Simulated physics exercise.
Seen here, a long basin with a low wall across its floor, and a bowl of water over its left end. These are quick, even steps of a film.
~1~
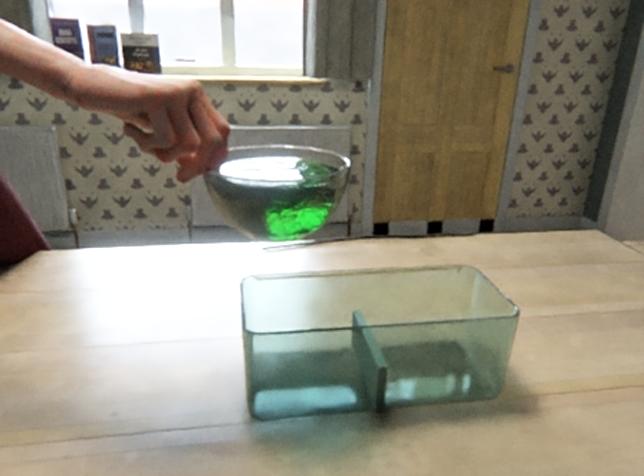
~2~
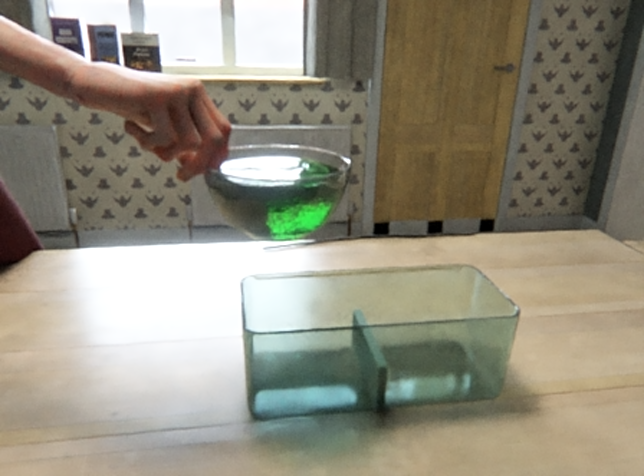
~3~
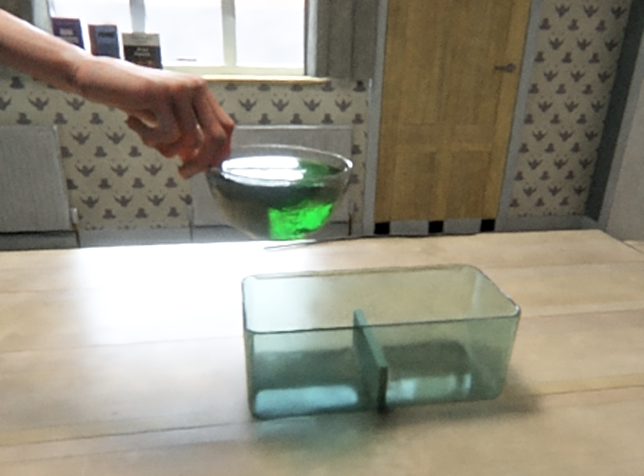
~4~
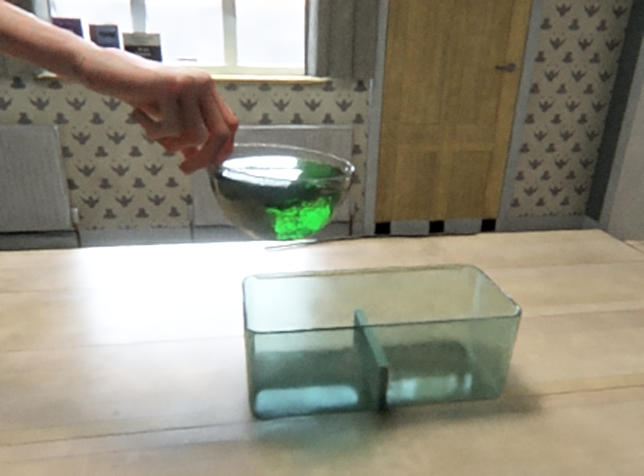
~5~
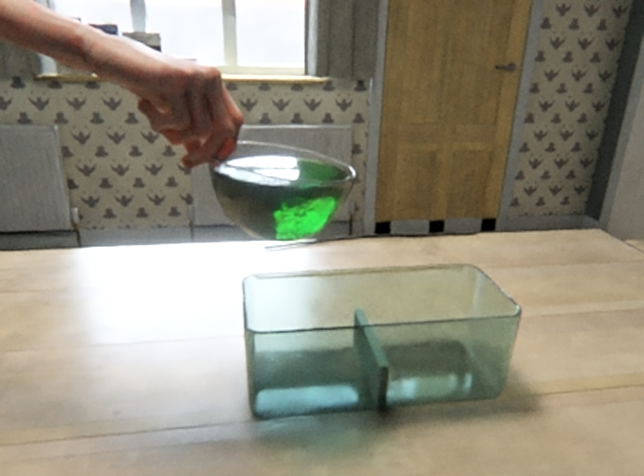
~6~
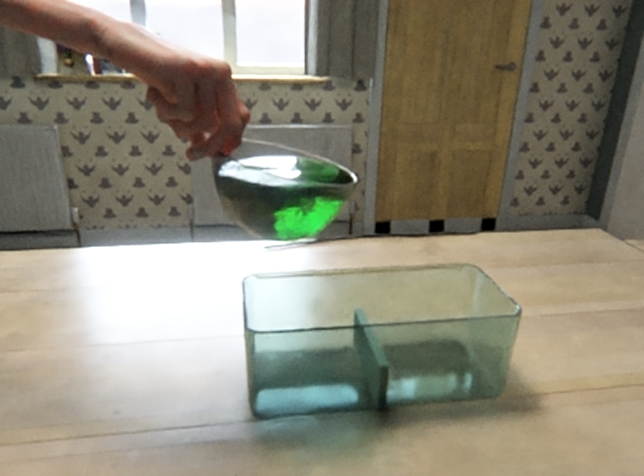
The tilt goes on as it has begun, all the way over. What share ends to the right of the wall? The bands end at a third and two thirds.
In the end more than two thirds is right of the wall.
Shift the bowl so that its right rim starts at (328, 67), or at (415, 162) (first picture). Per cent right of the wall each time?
Roughly 80 per cent, and 100 per cent.
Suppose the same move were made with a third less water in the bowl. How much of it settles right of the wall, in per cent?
Near 65 %.
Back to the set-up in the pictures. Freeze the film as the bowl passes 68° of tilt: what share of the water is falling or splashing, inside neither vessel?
It comes to 30 per cent or so.
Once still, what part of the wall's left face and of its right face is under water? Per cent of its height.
The left part 10 per cent, the right part 50.
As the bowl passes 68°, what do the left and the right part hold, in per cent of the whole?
The left part 0 per cent, the right part 25.
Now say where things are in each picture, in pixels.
Tilt 0°; pouring edge (348, 162); surface from (206, 173) to (343, 171); the long basin's rim runs from (242, 304) to (496, 289); the wall's top is at (369, 336), in the first picture.
Tilt 1°; pouring edge (349, 163); surface from (207, 172) to (343, 170), in the second picture.
Tilt 2°; pouring edge (350, 164); surface from (209, 171) to (345, 171), in the third picture.
Tilt 5°; pouring edge (352, 168); surface from (212, 171) to (347, 172), in the fourth picture.
Tilt 9°; pouring edge (353, 172); surface from (214, 170) to (348, 172), in the fifth picture.
Tilt 14°; pouring edge (354, 178); surface from (216, 171) to (352, 172), in the sixth picture.
A moment on, the bowl is tipped part way and 42 per cent is still to pour, 1 is left of the wall and 24 right of it.
Next, the bowl is tipped right over and 1 per cent is still to pour, 16 is left of the wall and 78 right of it.
Then the bowl is tipped right over and 0 per cent is still to pour, 21 is left of the wall and 78 right of it.
Later the bowl is tipped right over and 0 per cent is still to pour, 21 is left of the wall and 78 right of it.
In the end 21 per cent lies left of the wall, 78 right of it and 1 outside.
